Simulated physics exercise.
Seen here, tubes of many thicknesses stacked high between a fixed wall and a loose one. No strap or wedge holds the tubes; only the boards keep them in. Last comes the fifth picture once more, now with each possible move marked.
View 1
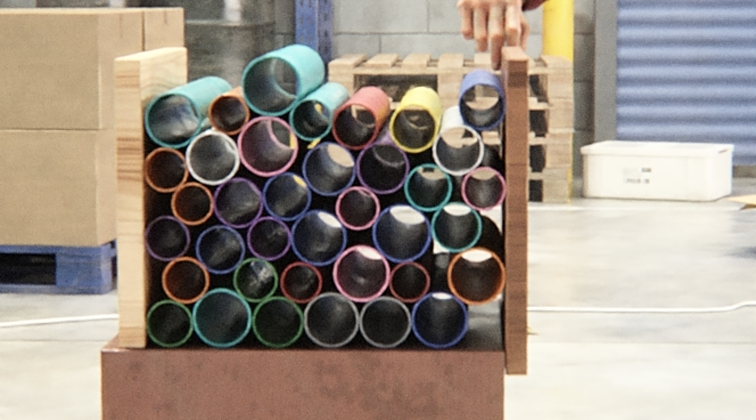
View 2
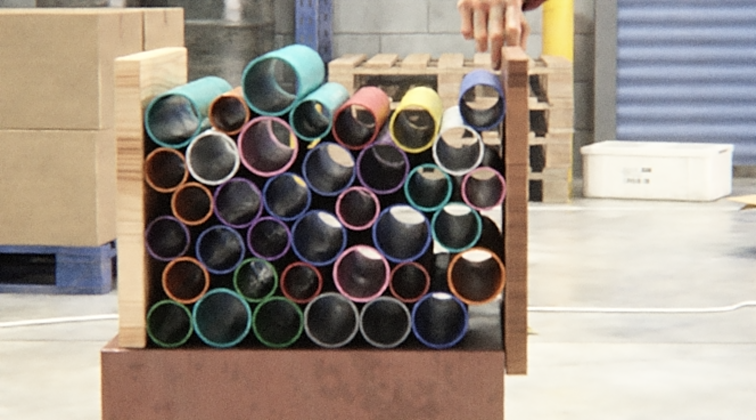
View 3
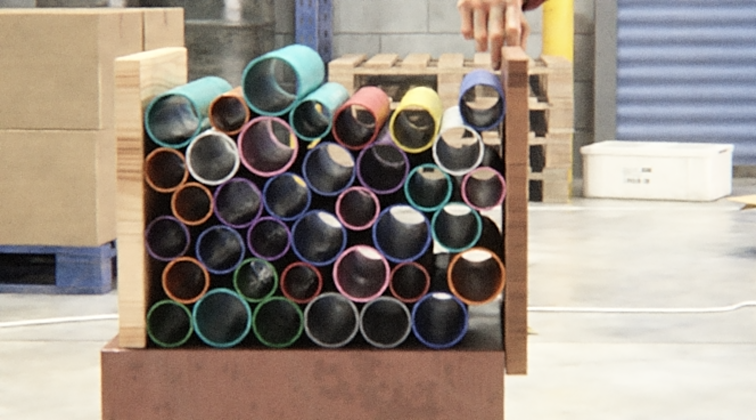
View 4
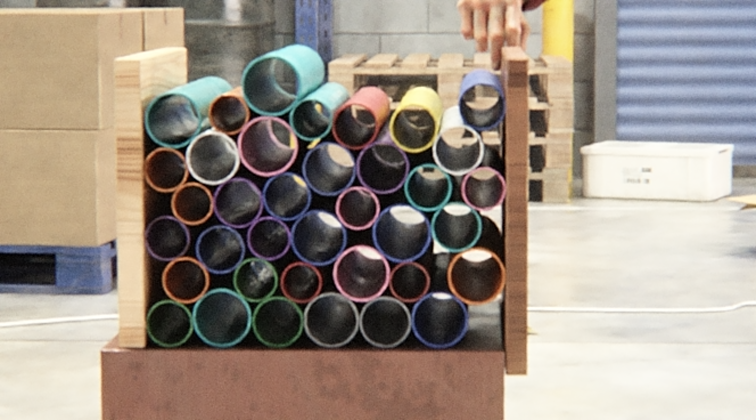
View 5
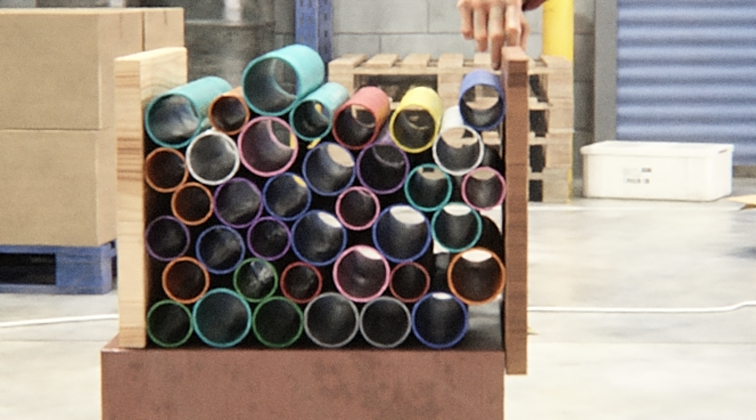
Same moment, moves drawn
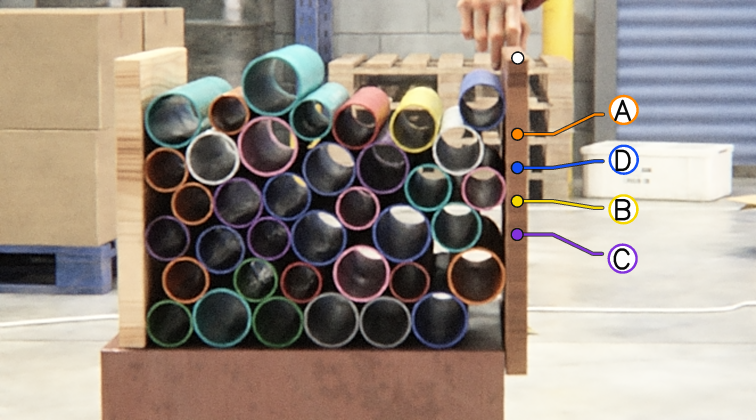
In a warehouse, a stack of colourful tubes sat between two upright boards on a rusty brown block, while someone's fingers rested at the top of the right board and nothing visibly moved.
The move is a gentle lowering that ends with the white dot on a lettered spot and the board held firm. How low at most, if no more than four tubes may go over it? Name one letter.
It can be let down to C.
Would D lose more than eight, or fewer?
It loses fewer than eight.
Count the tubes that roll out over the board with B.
The count is one.
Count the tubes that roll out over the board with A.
It comes to none.
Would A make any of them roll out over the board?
No.
On the marked copy, A at (518, 134); B at (517, 201); C at (517, 234); D at (518, 168); the white dot at (518, 58).
Taking C. A third of the way, top of the board (506, 141).
Two thirds of the way, top of the board (506, 232).
When it is over, top of the board (506, 233), three out over the board.
As for the rest, A none out over the board; B one out over the board; D none out over the board.
